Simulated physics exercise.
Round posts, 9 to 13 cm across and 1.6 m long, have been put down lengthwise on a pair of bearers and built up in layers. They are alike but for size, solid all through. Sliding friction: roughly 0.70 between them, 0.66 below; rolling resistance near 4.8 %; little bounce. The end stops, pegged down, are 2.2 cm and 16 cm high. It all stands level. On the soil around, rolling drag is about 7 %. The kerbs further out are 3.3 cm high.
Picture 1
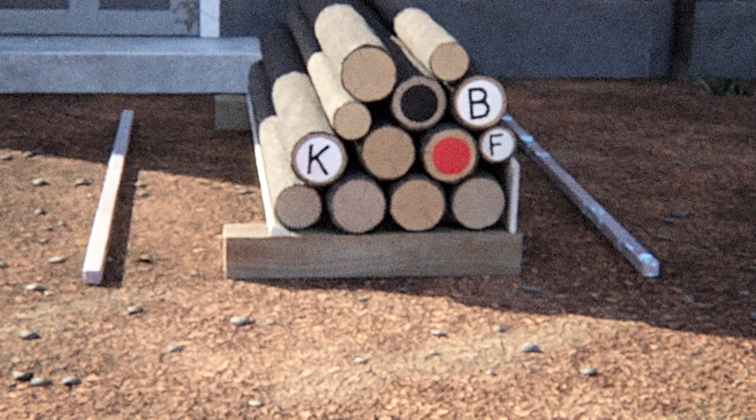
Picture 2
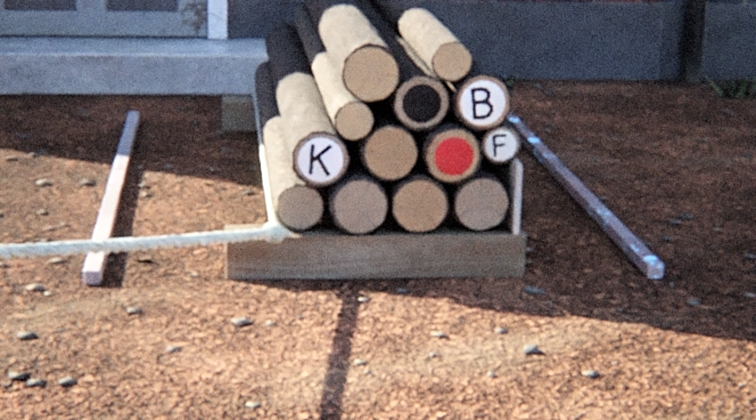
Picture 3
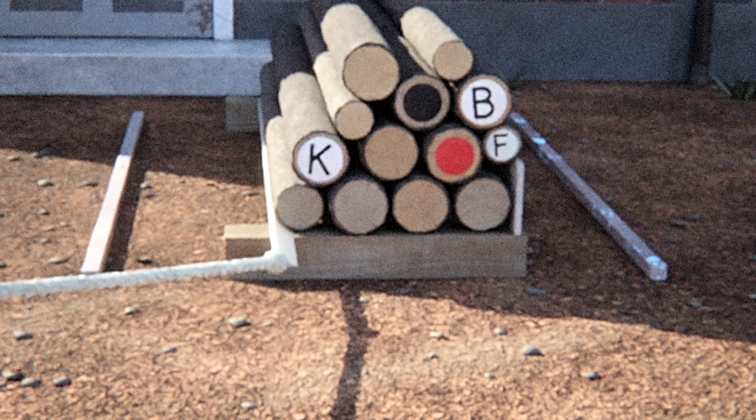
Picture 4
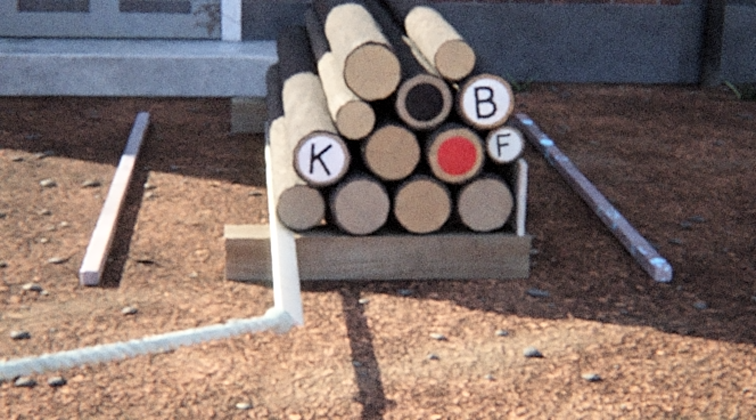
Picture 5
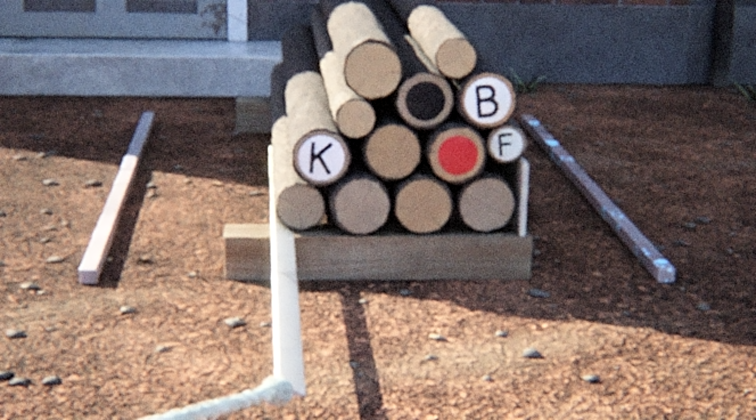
A stack of round wooden posts rests on a timber bearer over brown, chip-strewn ground before a grey building, seen from the front and slightly above. White ends lettered K, B and F, one red-marked and one black-centred show among plain ones, with pale kerbs either side. A pale rope appears from the left and draws the left stop steadily forward, while the posts stay still.
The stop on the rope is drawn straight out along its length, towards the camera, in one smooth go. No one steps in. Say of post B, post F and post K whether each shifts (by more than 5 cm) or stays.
Post B stays; post F stays; post K shifts.
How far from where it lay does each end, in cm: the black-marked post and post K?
Black-marked post: 5, post K: 20.
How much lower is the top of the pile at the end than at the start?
Some 5 cm lower.
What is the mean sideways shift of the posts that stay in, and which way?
About 10 cm to the left.
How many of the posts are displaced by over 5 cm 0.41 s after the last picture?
0 by then.
Then, 0.60 s after the last picture, 1 now displaced over 5 cm; B in place; F in place; K 3.8 cm left.
Then, 1.08 s after the last picture, 4 now displaced over 5 cm; B in place; F in place; K 16 cm left and 10 cm down.
Then, 1.72 s after the last picture, 4 now displaced over 5 cm; B in place; F in place; K 20 cm left and 10 cm down.
All still, 2.4 s past the final picture, 6 moved over 5 cm; not one over the kerbs; B in place; F in place; K 19 cm left and 10 cm down; top of the pile 49 cm high, from 52 cm.
